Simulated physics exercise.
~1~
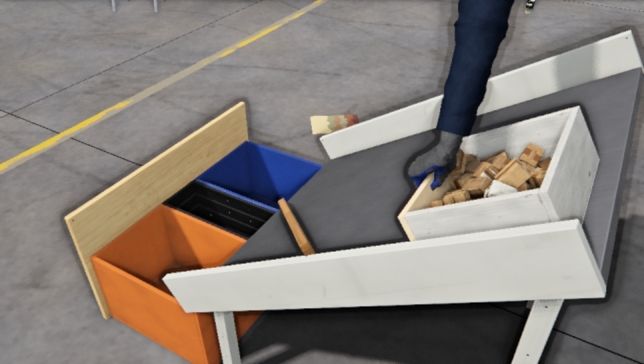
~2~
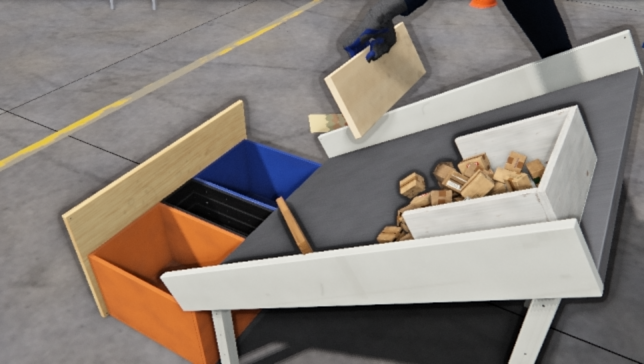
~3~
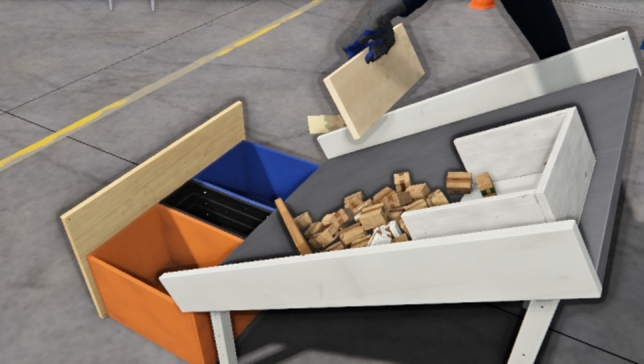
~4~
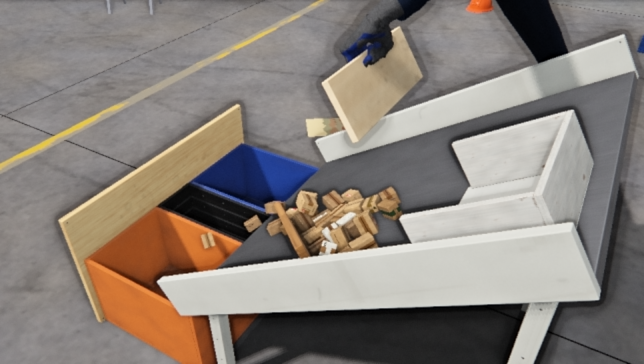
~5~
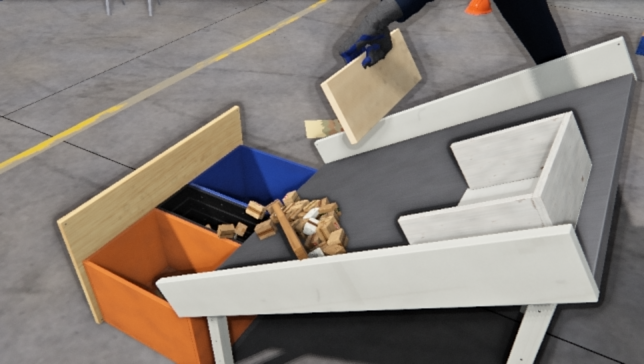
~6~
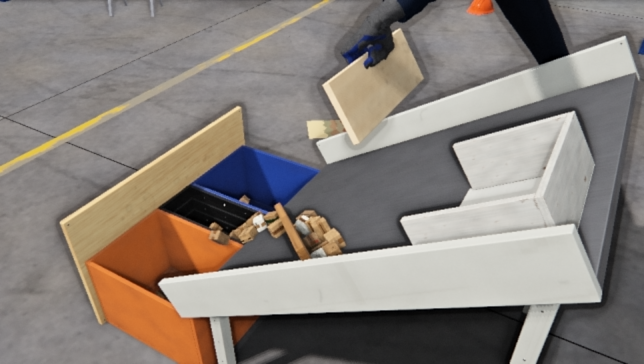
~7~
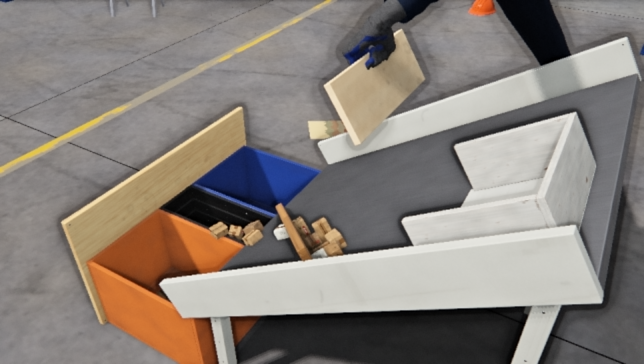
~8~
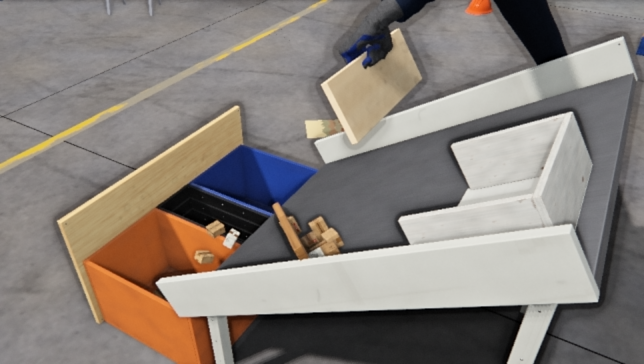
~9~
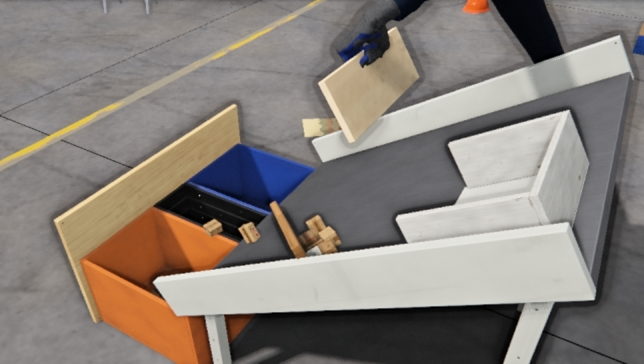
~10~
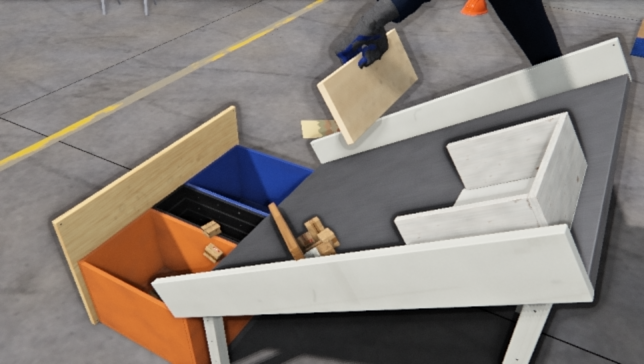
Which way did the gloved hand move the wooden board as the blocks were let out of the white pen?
The hand moved the board up, and also to the left, away from the pen.
